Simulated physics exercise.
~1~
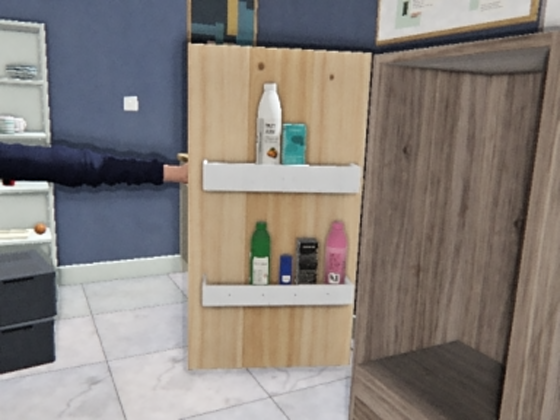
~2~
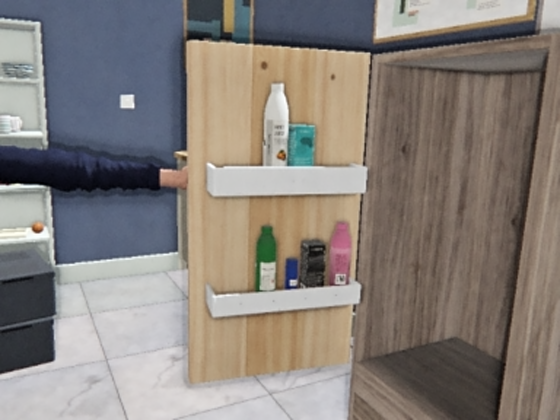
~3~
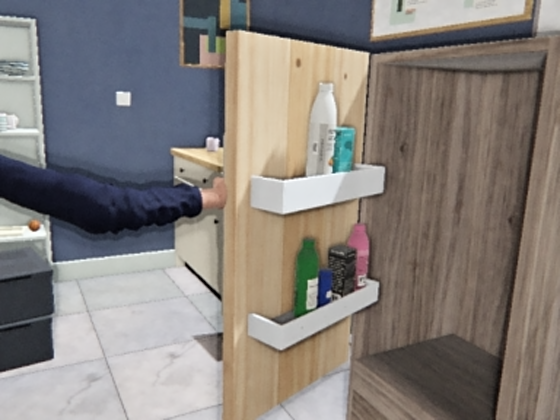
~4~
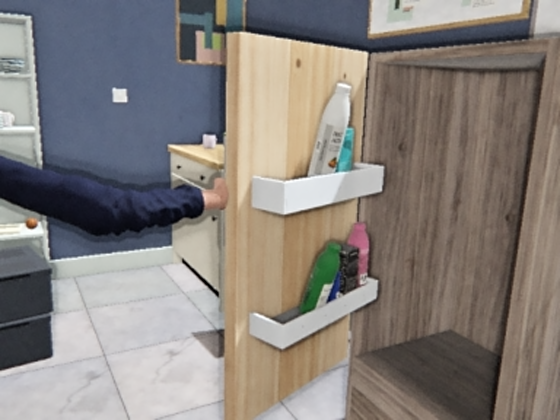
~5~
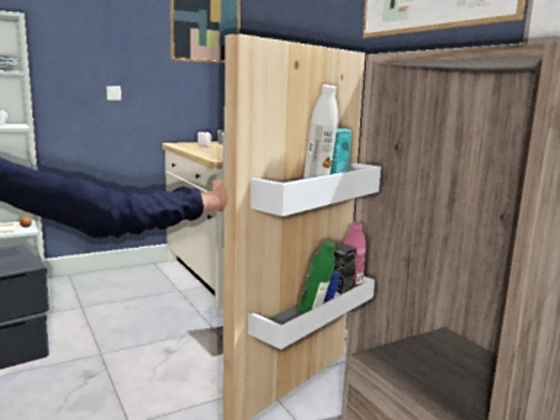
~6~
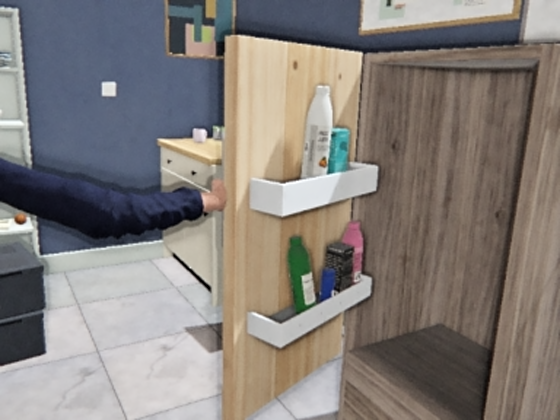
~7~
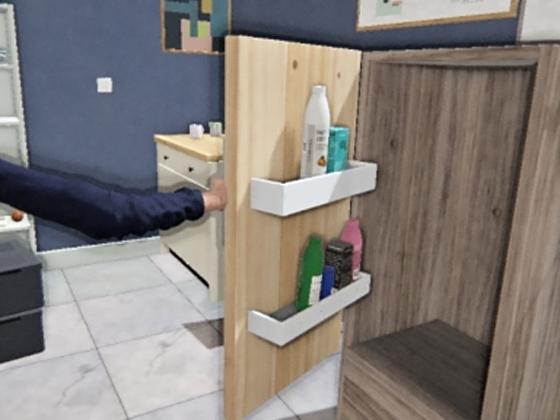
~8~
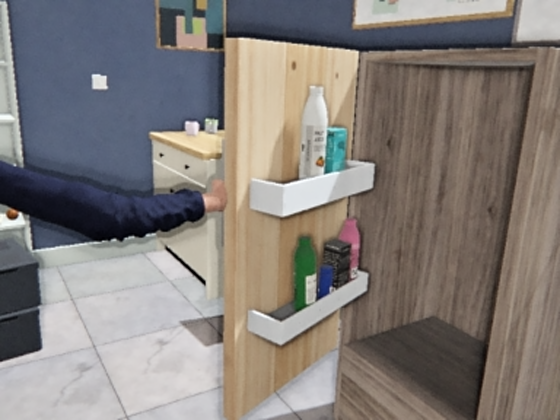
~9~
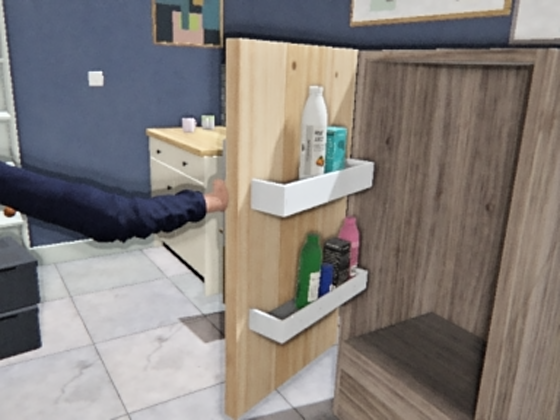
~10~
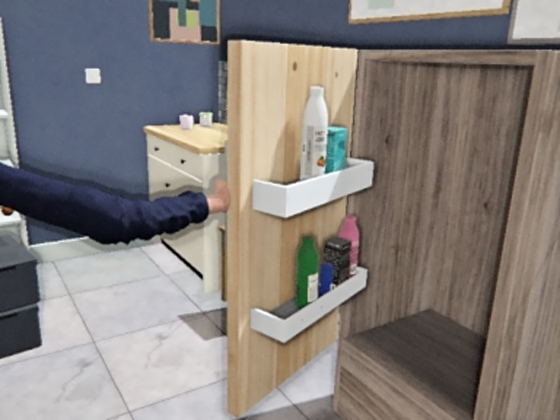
The clip opens on a pale wooden door beside a brown cabinet, its two white racks holding bottles and cartons, with a dark-sleeved arm reaching in from the left to its edge. The door swings toward the viewer, then stops partway with the hand still at its edge. The white bottle above and the green bottle below tip to the right. The white bottle straightens first, while the green one stays tilted, rocks back to the left and then settles upright. As the view drifts slightly, the door holds still, and all six items end standing in their racks.
